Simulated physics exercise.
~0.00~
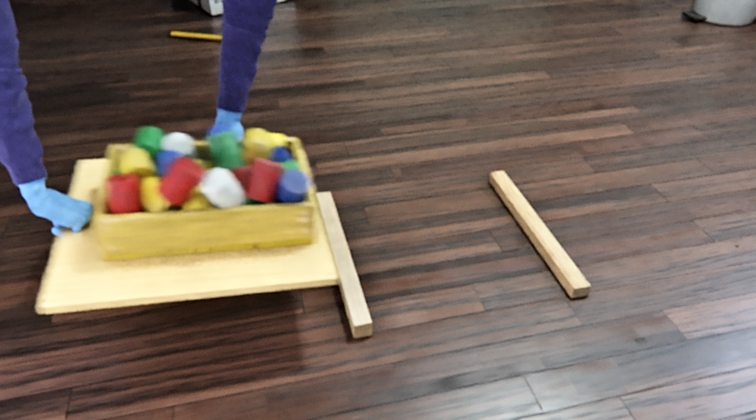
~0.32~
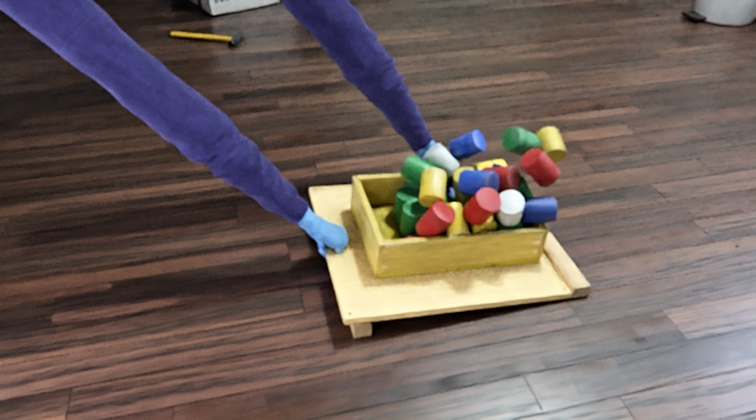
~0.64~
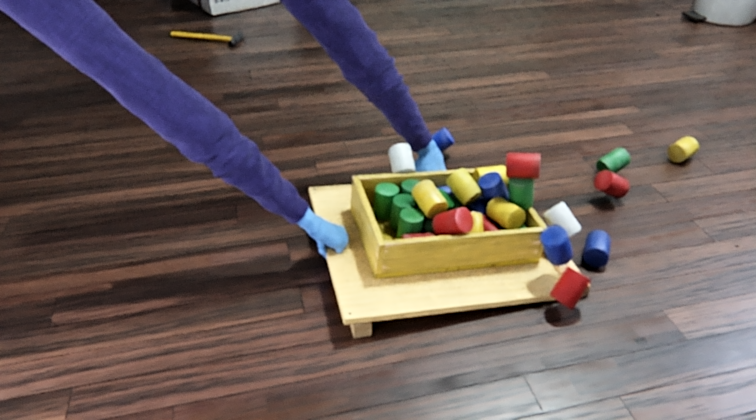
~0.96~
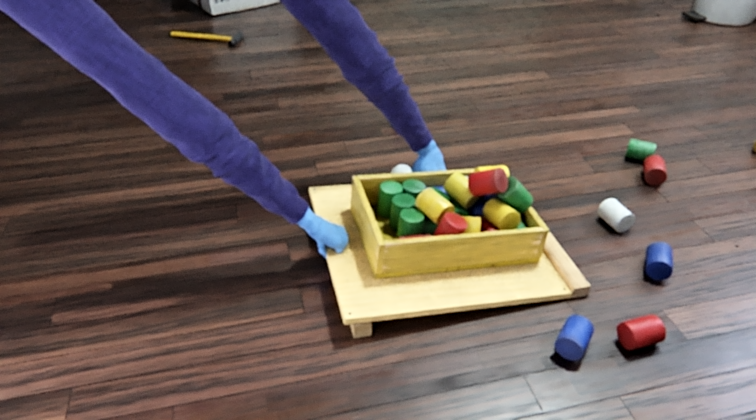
The video shows gloved hands moving a board carrying a yellow crate full of colourful small cylinders rightward and down onto wooden strips on a dark wood floor, where several cylinders fly out and scatter to the right while most stay in the crate and the hands keep holding the board.
